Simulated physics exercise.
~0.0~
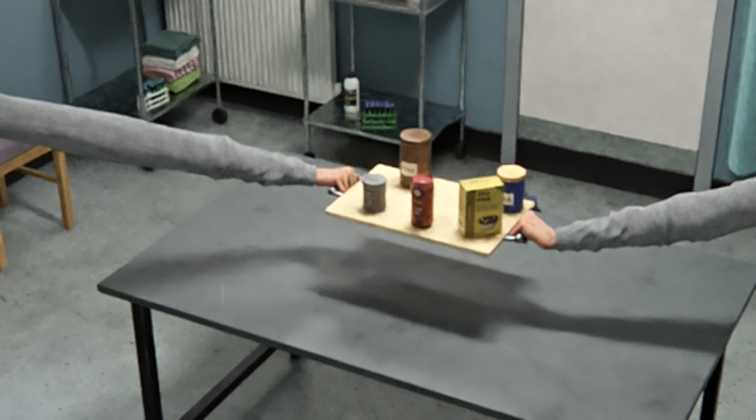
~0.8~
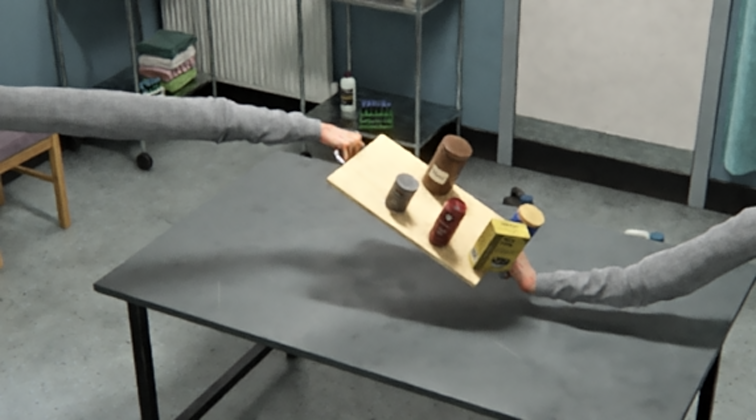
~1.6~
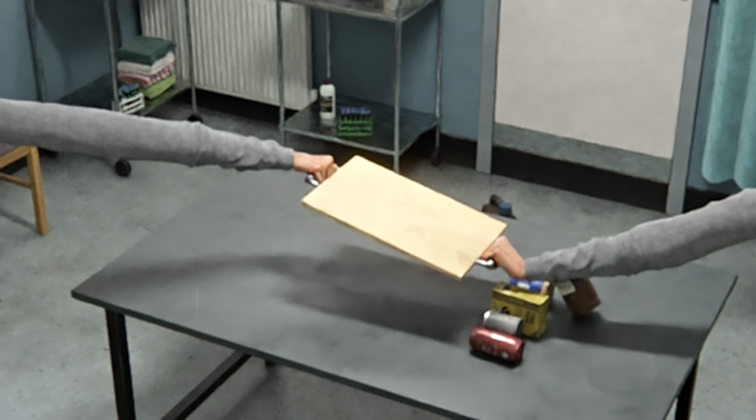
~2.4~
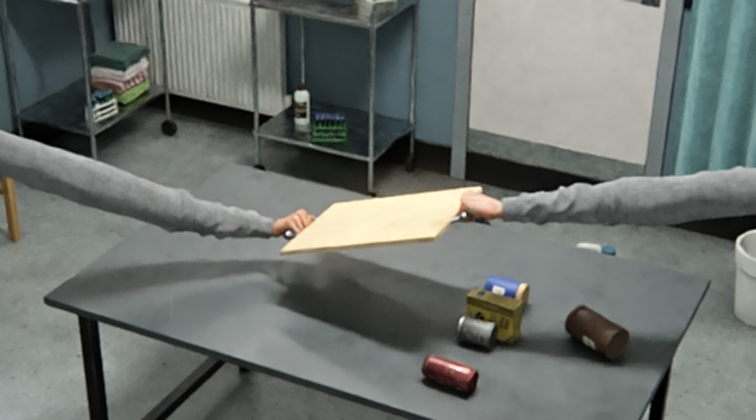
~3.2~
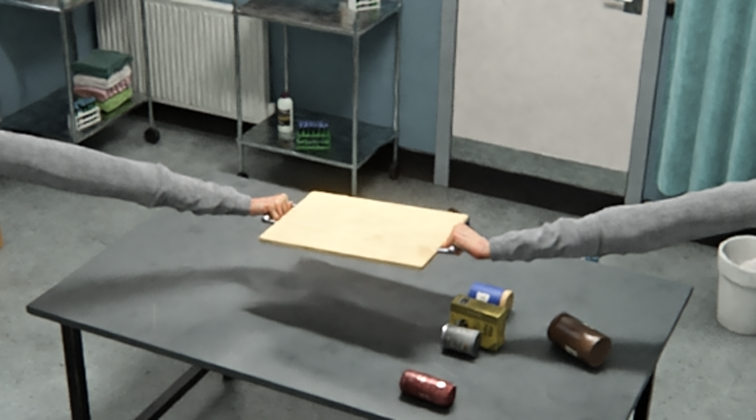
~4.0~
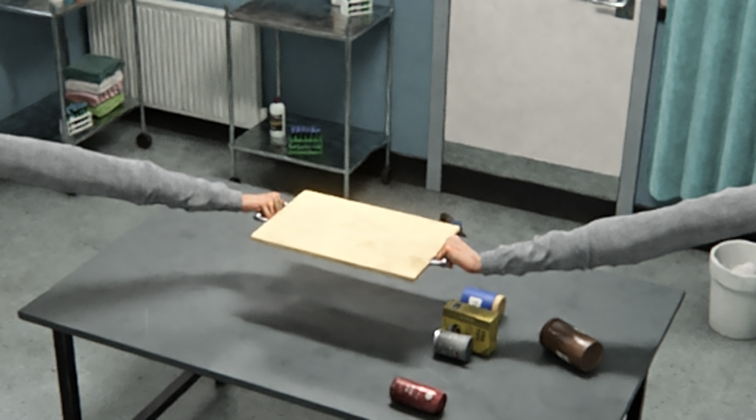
Two hands tipping a rimless wooden tray down to the right, spilling all five containers onto the table, then holding it empty.
